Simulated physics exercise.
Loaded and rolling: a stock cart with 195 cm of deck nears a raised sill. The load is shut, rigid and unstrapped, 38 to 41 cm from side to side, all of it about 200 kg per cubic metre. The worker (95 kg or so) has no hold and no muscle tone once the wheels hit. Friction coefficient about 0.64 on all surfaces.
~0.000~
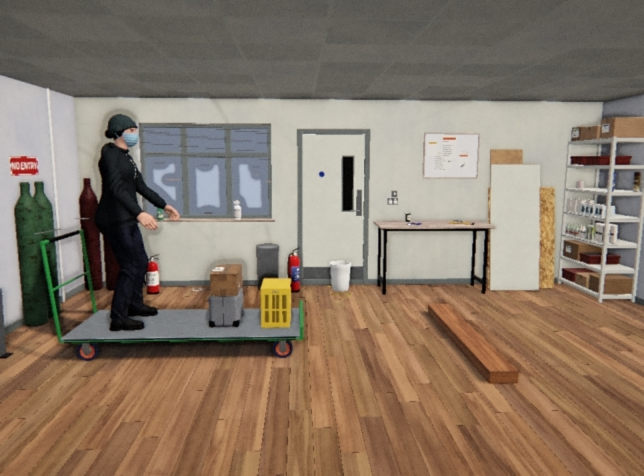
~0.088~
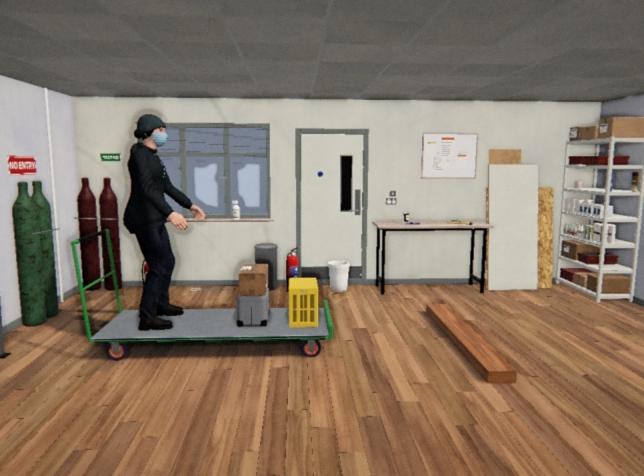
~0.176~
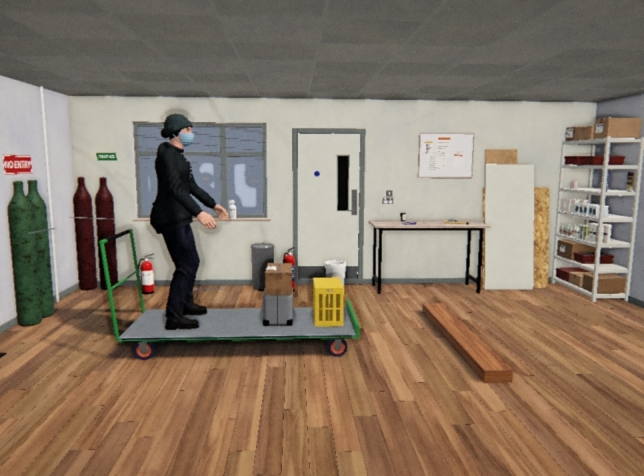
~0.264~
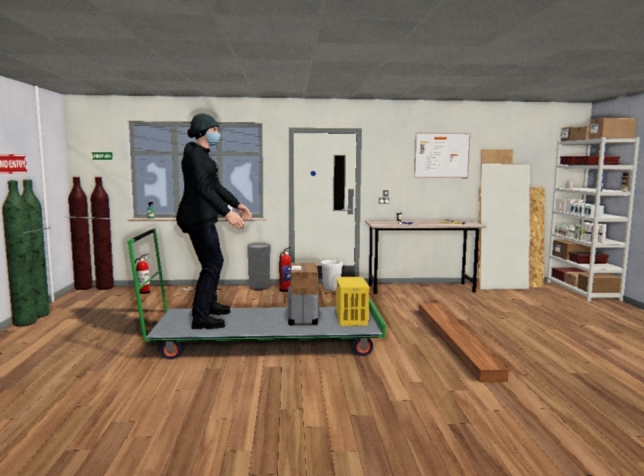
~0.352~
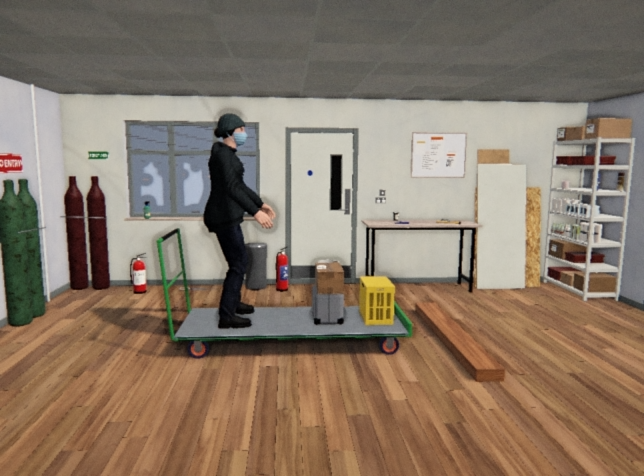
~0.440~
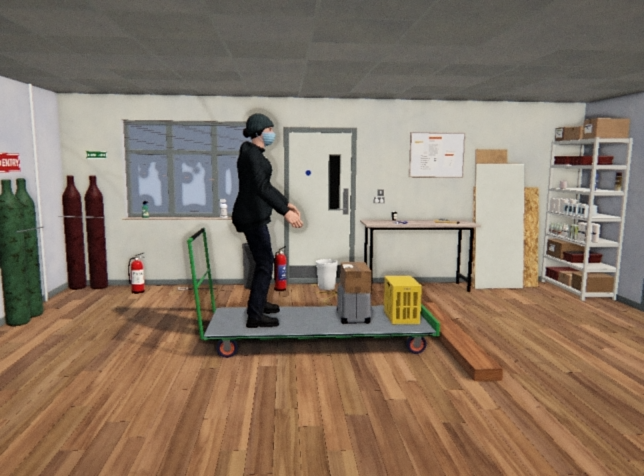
At the start, a masked worker in dark clothes stands on a green-framed flat cart at the left, facing right, with arms held forward. The cart rolls steadily rightward past the window and door, carrying the worker, a grey suitcase and a yellow crate, until its front is beside the wooden beam.
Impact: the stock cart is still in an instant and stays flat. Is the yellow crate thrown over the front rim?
At this pace the yellow crate flies off.
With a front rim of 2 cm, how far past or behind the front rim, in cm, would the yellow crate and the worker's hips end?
Then yellow 70 past, hips 80 past.
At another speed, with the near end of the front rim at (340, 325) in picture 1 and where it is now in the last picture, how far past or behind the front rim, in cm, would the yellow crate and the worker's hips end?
Then yellow 10 behind, hips 60 behind.
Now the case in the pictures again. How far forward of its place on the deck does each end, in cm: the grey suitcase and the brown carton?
About: Grey 55, brown 145.
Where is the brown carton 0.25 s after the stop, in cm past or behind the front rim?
Some 15 cm behind it.
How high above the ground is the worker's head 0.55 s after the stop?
About 110 cm.
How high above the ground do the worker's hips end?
Roughly 65 cm above it.
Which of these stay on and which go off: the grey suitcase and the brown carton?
In the end: Grey on, brown off.
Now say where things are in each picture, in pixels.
In the first picture, yellow crate (276, 302), grey suitcase (227, 306), rim corner (302, 336); 148 cm short of the stop.
In the second picture, yellow crate (303, 302), grey suitcase (253, 306), rim corner (331, 335); 123 cm short of the stop.
In the third picture, yellow crate (328, 301), grey suitcase (278, 305), rim corner (358, 334); 97 cm short of the stop.
In the fourth picture, yellow crate (352, 301), grey suitcase (303, 304), rim corner (384, 334); 72 cm short of the stop.
In the fifth picture, yellow crate (376, 300), grey suitcase (327, 304), rim corner (410, 333); 46 cm short of the stop.
In the sixth picture, yellow crate (402, 299), grey suitcase (353, 303), rim corner (438, 332); 21 cm short of the stop. Speed about 2.9 m/s.
Impact comes at 0.51 s.
After 0.76 s the yellow crate is 6 cm behind the rim, tilted 45°, near (444, 294) in the last picture's view.
After 1.06 s the yellow crate is 24 cm past the rim, tilted 105°, near (474, 302) in the last picture's view.
After 1.51 s the yellow crate is 31 cm past the rim, tilted 90°, near (479, 325) in the last picture's view.
When all is still (2.2 s), past the rim, brown carton and yellow crate; behind it, grey suitcase and the worker's hips.
